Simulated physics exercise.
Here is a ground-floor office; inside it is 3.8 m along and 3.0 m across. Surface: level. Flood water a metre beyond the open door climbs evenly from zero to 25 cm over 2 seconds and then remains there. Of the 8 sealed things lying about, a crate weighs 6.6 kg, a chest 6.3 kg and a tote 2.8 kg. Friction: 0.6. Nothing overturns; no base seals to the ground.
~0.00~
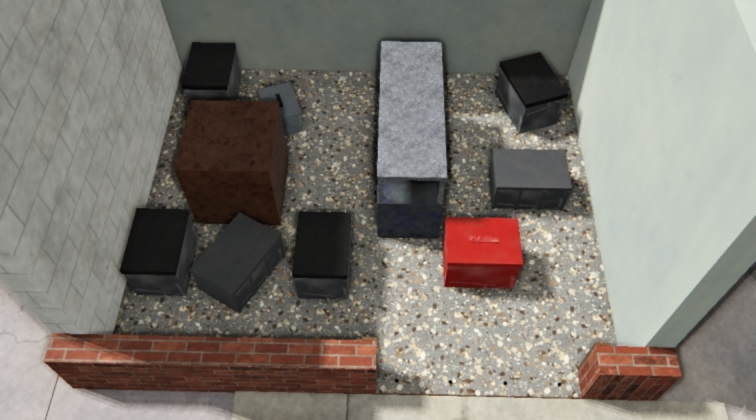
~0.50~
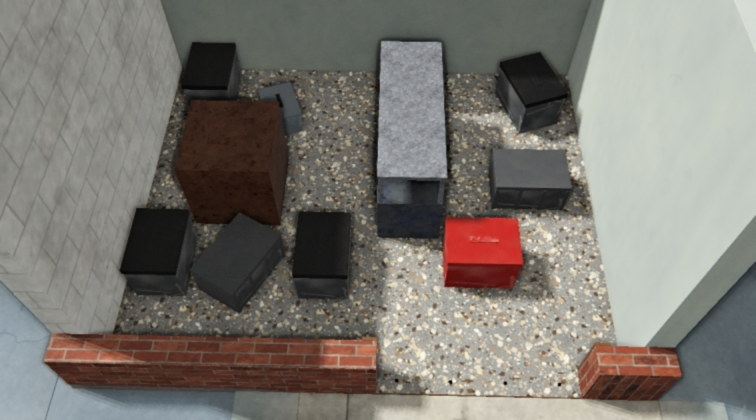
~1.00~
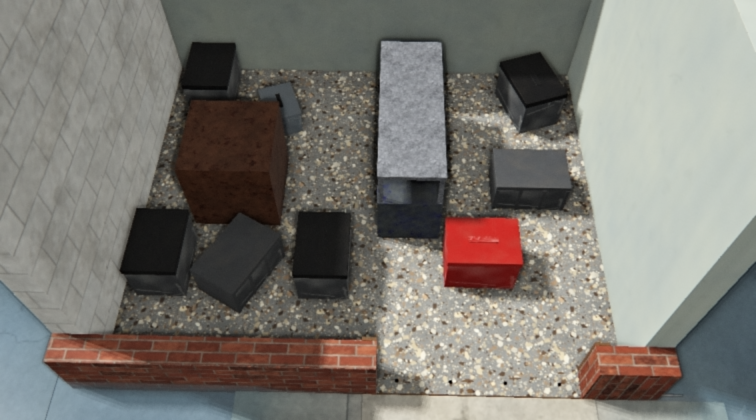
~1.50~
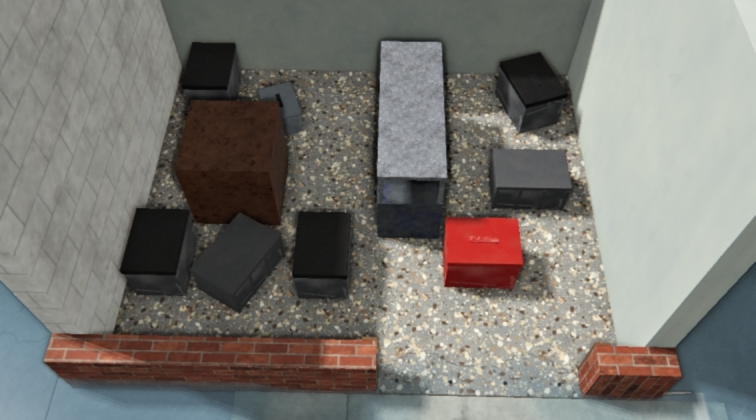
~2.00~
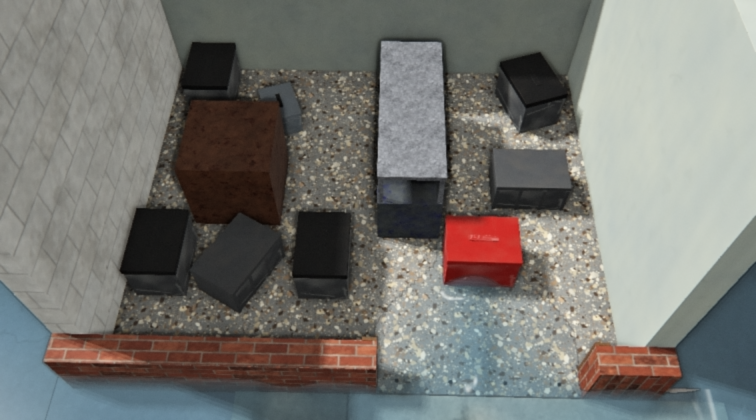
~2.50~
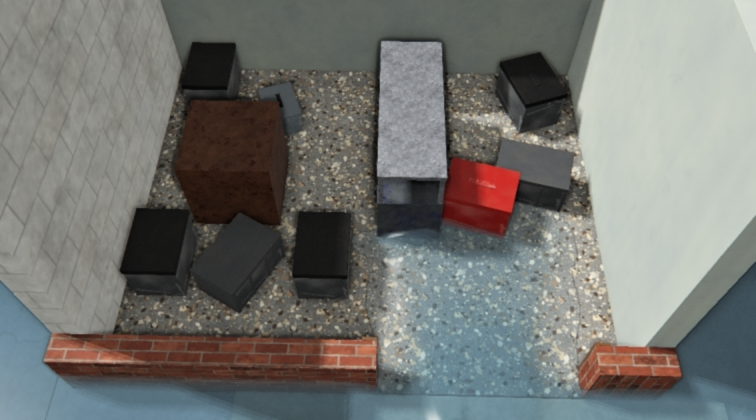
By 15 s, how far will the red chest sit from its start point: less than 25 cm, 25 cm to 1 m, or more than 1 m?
More than 1 m.
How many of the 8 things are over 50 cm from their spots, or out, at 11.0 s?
Count: 4.
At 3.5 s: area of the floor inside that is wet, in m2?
I'd estimate close to 6.0 m2.
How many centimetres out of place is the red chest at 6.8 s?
Roughly 200 cm.
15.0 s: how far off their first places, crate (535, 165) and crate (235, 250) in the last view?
First 50 cm, then 60 cm.
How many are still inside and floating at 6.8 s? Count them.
8.
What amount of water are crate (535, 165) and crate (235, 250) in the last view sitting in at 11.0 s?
Some 24 cm at the first, some 17 cm at the second.
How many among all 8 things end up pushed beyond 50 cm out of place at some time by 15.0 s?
That adds up to 8.
After 3.5 s the red chest is near (485, 92), 1.5 m from its start, afloat; 2 afloat.
After 6.8 s the red chest is near (464, 53), 1.8 m from its start, afloat; 8 afloat.
After 11.0 s the red chest is near (464, 49), 1.8 m from its start, afloat; 8 afloat.
After 15.0 s the red chest is near (464, 48), 1.8 m from its start, afloat; 8 afloat.
